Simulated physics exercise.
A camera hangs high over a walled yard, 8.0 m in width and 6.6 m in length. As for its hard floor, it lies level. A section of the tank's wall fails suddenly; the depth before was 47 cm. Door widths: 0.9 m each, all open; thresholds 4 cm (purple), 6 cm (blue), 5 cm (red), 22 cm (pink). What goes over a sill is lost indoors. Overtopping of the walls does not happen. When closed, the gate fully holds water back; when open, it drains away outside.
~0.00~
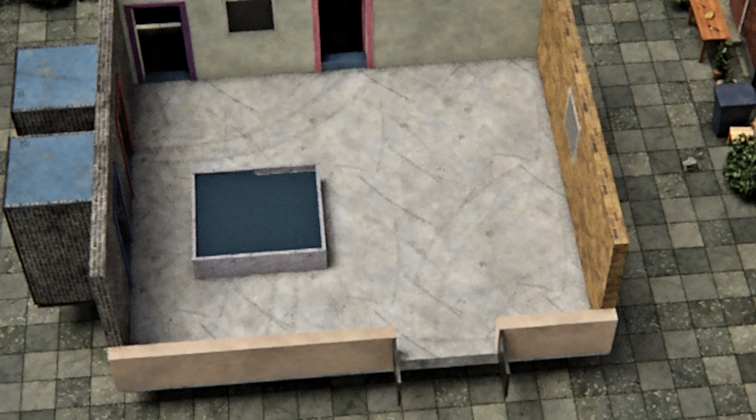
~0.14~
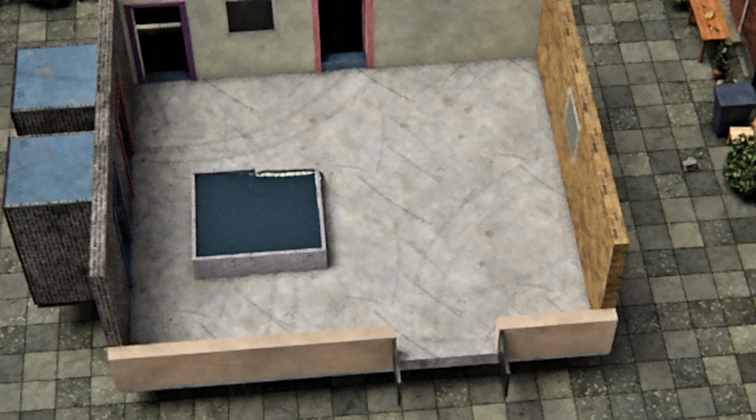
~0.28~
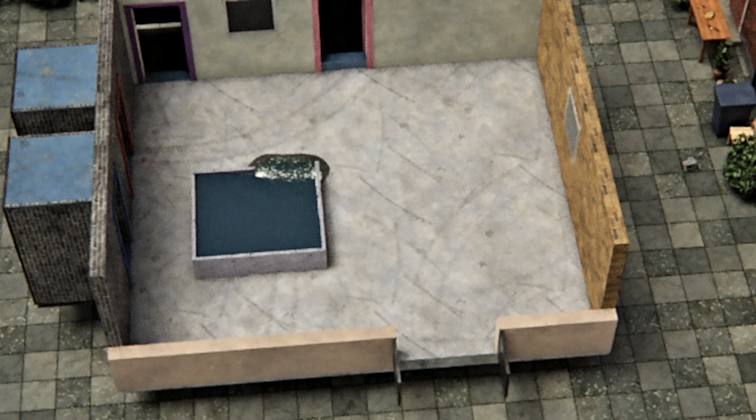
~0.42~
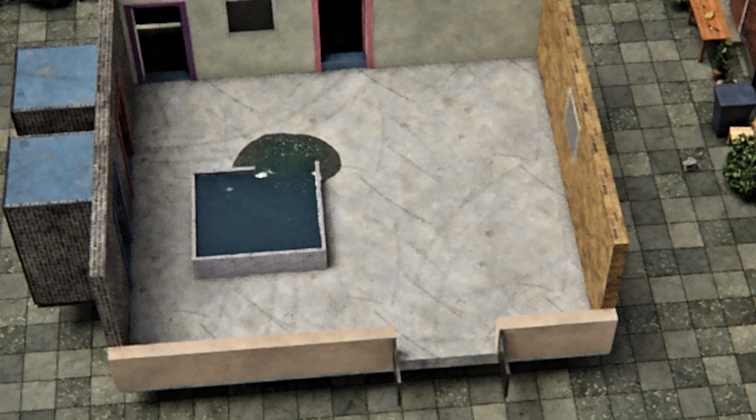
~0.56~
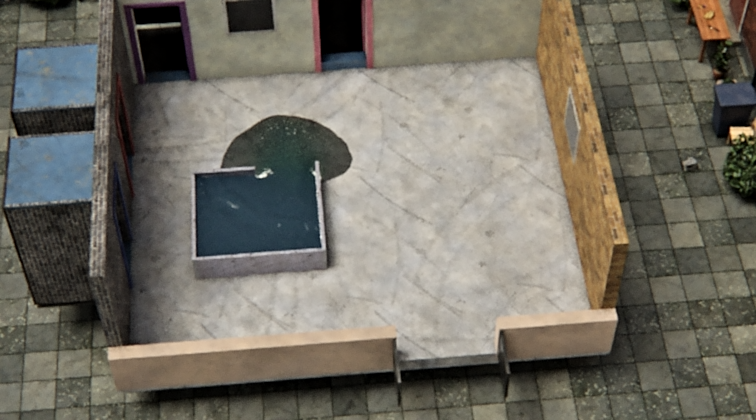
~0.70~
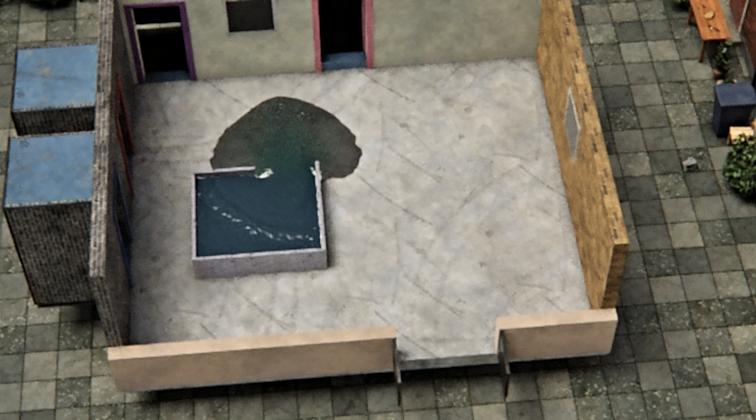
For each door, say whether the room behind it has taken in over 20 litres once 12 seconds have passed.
The purple door: Over, the blue door: Not over, the red door: Not over, the pink door: Not over.
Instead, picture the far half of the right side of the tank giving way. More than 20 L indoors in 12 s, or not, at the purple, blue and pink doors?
Then it goes purple fine, blue fine, pink fine.
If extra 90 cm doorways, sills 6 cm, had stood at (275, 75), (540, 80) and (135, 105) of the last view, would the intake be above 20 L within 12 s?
In turn: Beyond it, beyond it, beyond it.
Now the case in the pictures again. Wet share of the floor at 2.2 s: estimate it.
Close to 20 in a hundred parts are wet.
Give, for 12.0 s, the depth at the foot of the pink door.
It's some 5.0 centimetres deep.
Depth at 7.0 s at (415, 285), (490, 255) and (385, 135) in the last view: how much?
Close to 0, 1 and 1 centimetres.
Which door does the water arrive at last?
The answer is the blue door.
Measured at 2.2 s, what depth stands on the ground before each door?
Purple 6 cm, blue 0 cm, red 0 cm, pink 21 cm.
After 1.4 s water covers 15 % of the floor and is deepest (26 cm) near (298, 175); purple door not reached, blue door not reached, red door not reached, pink door 6 cm at the sill, 0 L in.
After 2.2 s water covers 20 % of the floor and is deepest (24 cm) near (282, 84); purple door 6 cm at the sill, 0 L in, blue door not reached, red door not reached, pink door 21 cm at the sill, 0 L in.
After 3.5 s water covers 30 % of the floor and is deepest (19 cm) near (135, 88); purple door 7 cm at the sill, 6 L in, blue door not reached, red door not reached, pink door 15 cm at the sill, 0 L in.
After 7.0 s water covers 60 % of the floor and is deepest (10 cm) near (494, 76); purple door 8 cm at the sill, 53 L in, blue door 2 cm at the sill, 0 L in, red door 4 cm at the sill, 0 L in, pink door 8 cm at the sill, 0 L in.
After 12.0 s water covers 90 % of the floor and is deepest (6 cm) near (553, 336); purple door 5 cm at the sill, 86 L in, blue door 4 cm at the sill, 0 L in, red door 3 cm at the sill, 0 L in, pink door 5 cm at the sill, 0 L in.
